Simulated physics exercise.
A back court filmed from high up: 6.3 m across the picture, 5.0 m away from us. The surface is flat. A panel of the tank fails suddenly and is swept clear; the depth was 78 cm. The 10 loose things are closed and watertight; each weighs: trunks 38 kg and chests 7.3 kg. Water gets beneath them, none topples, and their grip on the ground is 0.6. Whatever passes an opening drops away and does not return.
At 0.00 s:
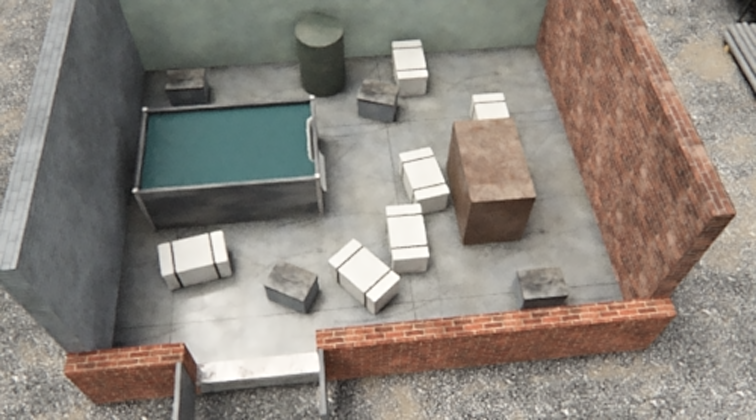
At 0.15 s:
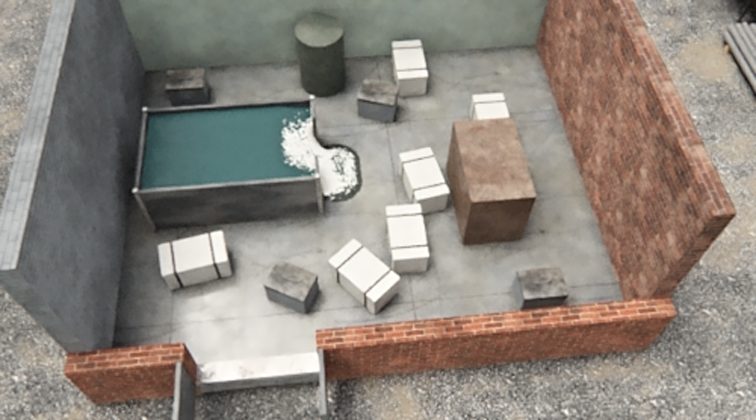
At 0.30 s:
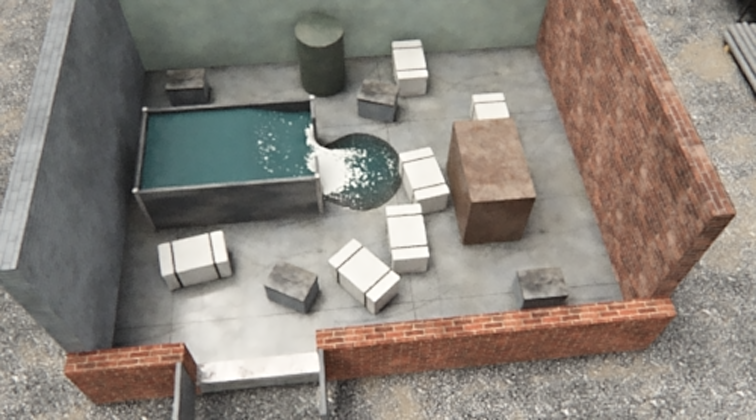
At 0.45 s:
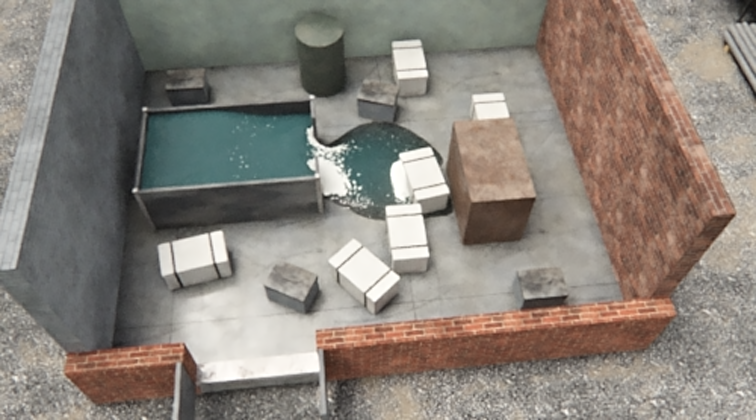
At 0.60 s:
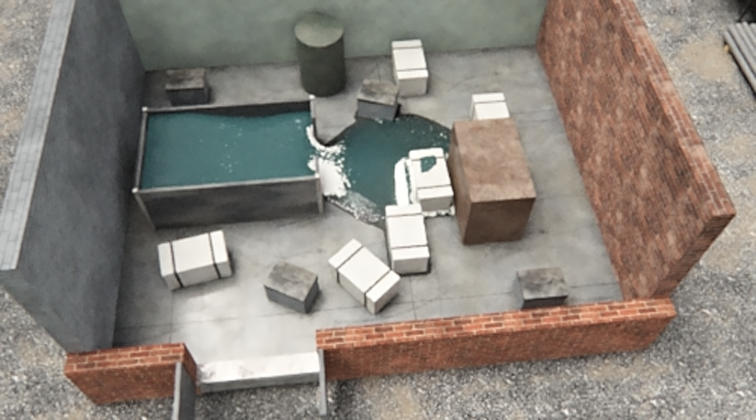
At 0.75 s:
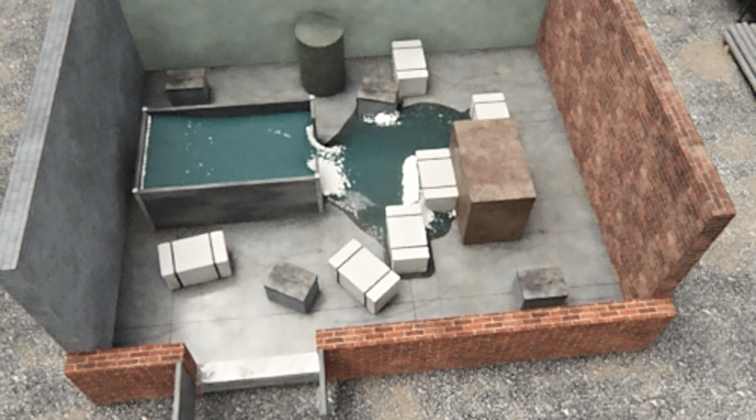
Water burst from the right end of a big tank in a walled yard, foaming as it spread across the floor around several boxes, and nudged one white box slightly to the right.
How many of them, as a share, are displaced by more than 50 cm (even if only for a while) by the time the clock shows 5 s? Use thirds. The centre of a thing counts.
That comes to between one and two thirds.
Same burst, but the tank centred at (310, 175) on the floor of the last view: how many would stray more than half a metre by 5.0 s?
Then 4.
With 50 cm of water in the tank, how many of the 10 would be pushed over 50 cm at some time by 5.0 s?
Then 1.
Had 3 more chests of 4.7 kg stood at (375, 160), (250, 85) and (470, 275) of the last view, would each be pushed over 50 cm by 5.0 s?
In that order: Past it, under, more.
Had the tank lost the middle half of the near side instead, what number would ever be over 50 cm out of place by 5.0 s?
In that case 3 of them.
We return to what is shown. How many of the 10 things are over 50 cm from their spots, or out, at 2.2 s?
By then 3.
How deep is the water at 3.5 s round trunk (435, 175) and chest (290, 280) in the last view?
About 14 and 1 cm.
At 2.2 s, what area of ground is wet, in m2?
About 15 m2.
After 1.1 s 0 of 10 are over 50 cm from their spots; 0 afloat.
After 2.2 s 3 of 10 are over 50 cm from their spots; 1 afloat.
After 3.5 s 4 of 10 are over 50 cm from their spots; 3 afloat.
After 5.0 s 6 of 10 are over 50 cm from their spots, and 6 have been at some point; 4 afloat.
